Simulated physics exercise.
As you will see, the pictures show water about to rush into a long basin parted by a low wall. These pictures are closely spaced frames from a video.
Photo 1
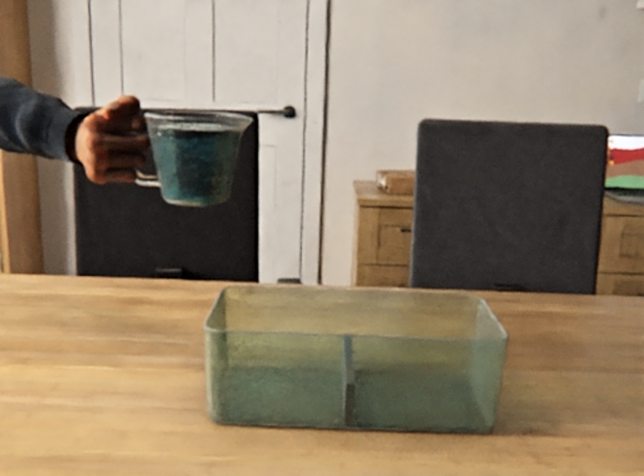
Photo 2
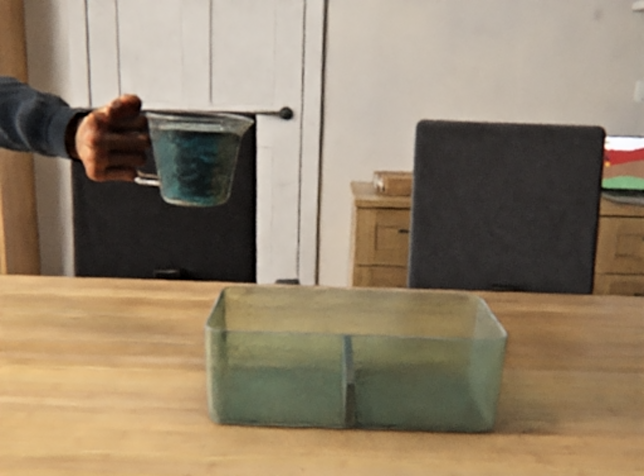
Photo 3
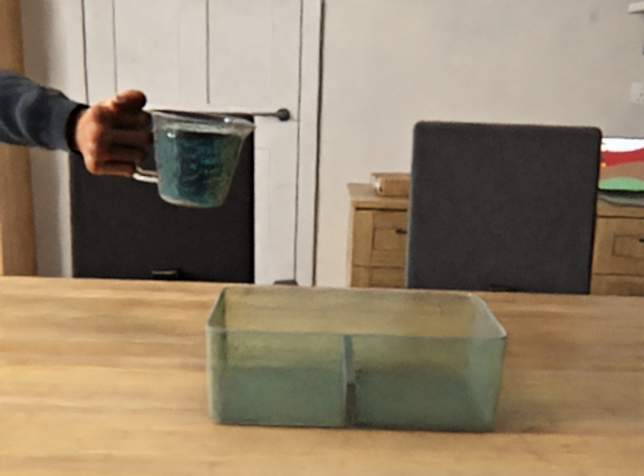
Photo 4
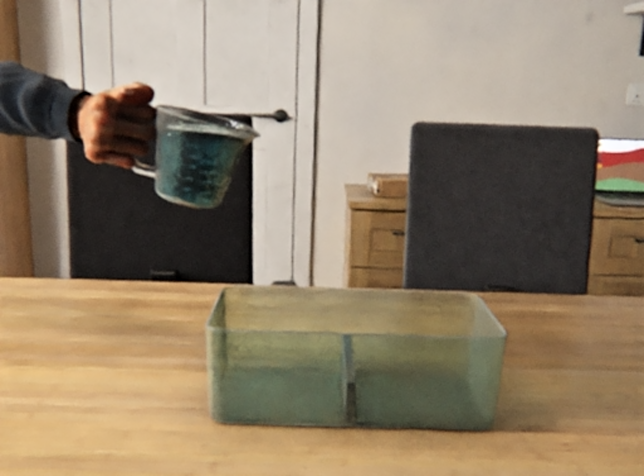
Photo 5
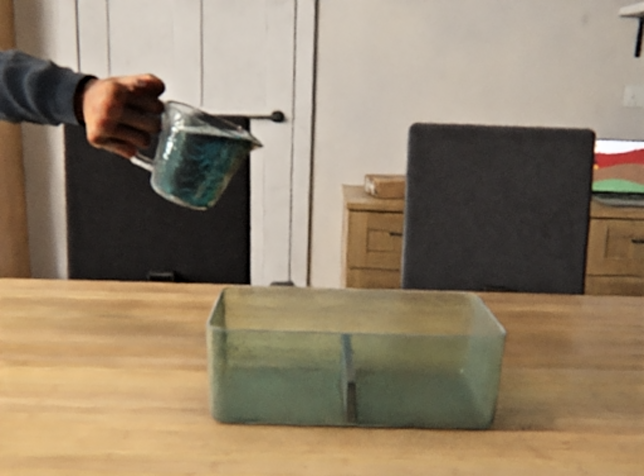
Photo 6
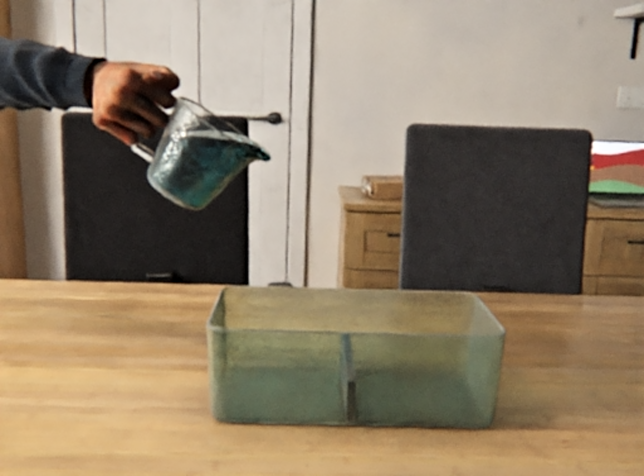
At the start, a hand at the left holds a clear jug of blue-green liquid upright, above a wooden table with a long, see-through divided basin on it. The hand then tilts the jug rightward, gradually at first and then more steeply, until the liquid reaches its spout.
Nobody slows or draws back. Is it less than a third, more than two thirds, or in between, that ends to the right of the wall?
Stays short of a third.
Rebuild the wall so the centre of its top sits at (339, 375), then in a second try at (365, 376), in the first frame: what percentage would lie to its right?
In turn 15 and 15 in a hundred.
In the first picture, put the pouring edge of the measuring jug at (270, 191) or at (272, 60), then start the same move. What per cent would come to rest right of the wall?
5 %, then 15 %.
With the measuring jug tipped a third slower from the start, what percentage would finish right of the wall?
I'd say roughly 5 in every hundred ends up there.
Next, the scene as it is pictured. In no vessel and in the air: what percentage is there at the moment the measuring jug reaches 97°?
About 40 %.
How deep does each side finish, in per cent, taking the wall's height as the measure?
Left of the wall 30 %, right of the wall 0 %.
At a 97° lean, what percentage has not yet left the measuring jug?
I'd put it near 40 %.
A moment on, the measuring jug is tipped on its side and 38 per cent is still to pour, 24 is left of the wall and 0 right of it.
Next, the measuring jug is tipped right over and 2 per cent is still to pour, 84 is left of the wall and 2 right of it.
Then the measuring jug is tipped right over and 0 per cent is still to pour, 93 is left of the wall and 4 right of it.
Later the measuring jug is tipped right over and 0 per cent is still to pour, 93 is left of the wall and 4 right of it.
In the end 93 per cent lies left of the wall, 4 right of it and 3 outside.
